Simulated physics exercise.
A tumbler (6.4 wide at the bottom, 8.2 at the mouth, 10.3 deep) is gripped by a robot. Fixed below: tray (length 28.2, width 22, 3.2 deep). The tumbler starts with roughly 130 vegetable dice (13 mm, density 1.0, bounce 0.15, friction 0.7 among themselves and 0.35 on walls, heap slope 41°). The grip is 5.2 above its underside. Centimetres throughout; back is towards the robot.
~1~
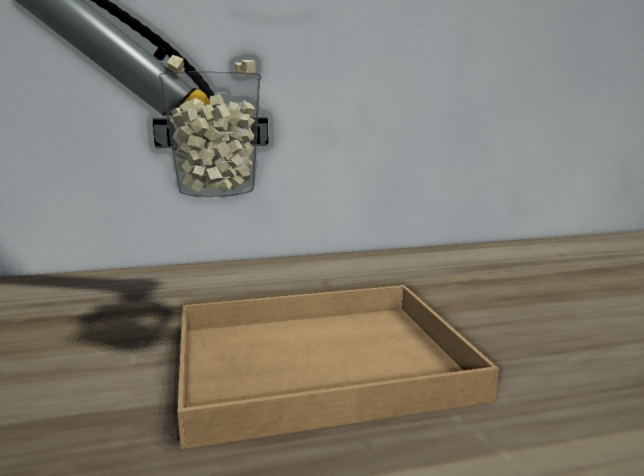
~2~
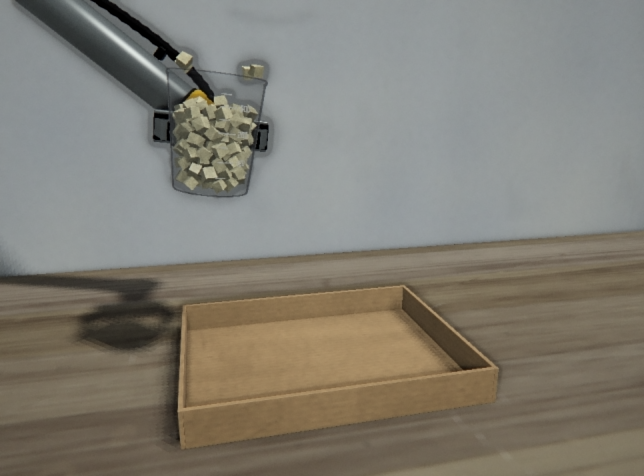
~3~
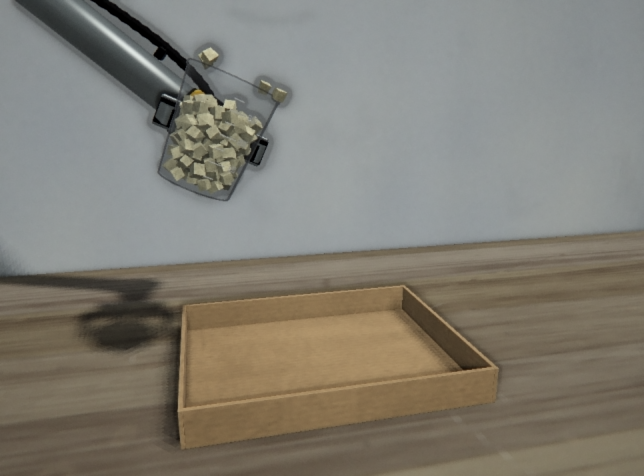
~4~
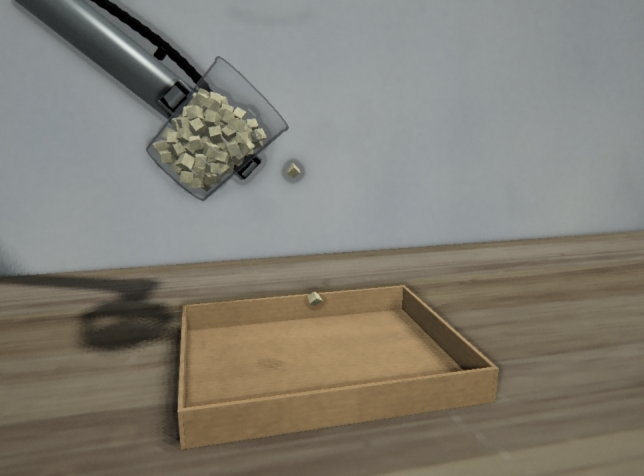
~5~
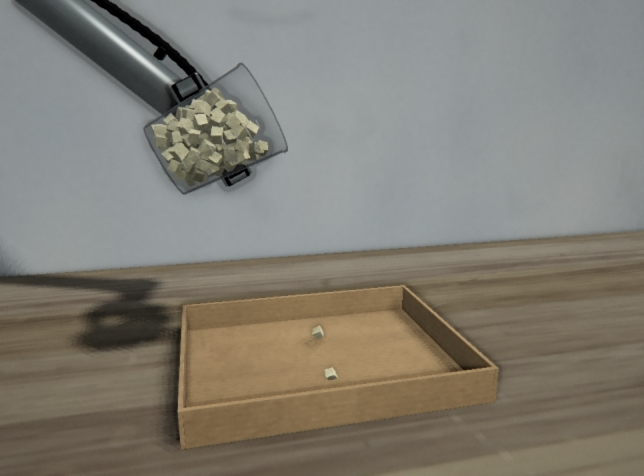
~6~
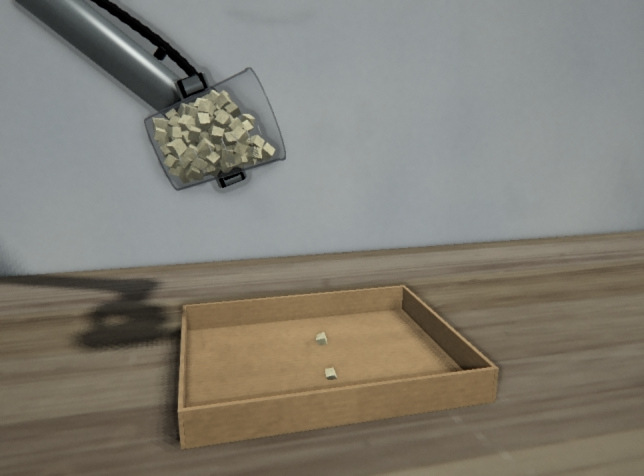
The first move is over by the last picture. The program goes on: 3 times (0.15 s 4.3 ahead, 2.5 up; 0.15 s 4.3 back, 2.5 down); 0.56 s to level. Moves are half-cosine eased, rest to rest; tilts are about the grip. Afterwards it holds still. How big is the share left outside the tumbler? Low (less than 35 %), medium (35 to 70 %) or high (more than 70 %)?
Outside the tumbler the share is medium, 35 to 70 %.
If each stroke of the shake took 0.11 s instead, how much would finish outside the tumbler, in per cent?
Then about 85 per cent.
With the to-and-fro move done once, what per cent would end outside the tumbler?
It would be near 25 per cent.
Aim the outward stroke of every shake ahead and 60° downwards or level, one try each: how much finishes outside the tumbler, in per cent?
Some 0 and 40 per cent.
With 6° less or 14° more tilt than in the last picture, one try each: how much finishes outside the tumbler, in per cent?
Some 40 and 95 per cent.
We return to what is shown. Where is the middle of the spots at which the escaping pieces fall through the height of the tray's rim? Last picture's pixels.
Around (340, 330).
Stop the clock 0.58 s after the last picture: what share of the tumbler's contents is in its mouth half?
Some 70 per cent.
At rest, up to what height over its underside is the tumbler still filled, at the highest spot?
Some 7.0 cm.
Then, 0.58 s on, tilted 70° forward, highest piece 26 above the table; 79 in the tumbler, 30 in the tray, 21 in flight or on a rim.
Then, 1.17 s on, tilted 37° forward, highest piece 27 above the table; 70 in the tray, 60 in the tumbler.
Then, 1.66 s on, level, highest piece 27 above the table; 70 in the tray, 60 in the tumbler.
Then, 2.71 s on, level, highest piece 27 above the table; 70 in the tray, 60 in the tumbler.
In the end, 70 in the tray, 60 in the tumbler. That is 54 % outside the tumbler.
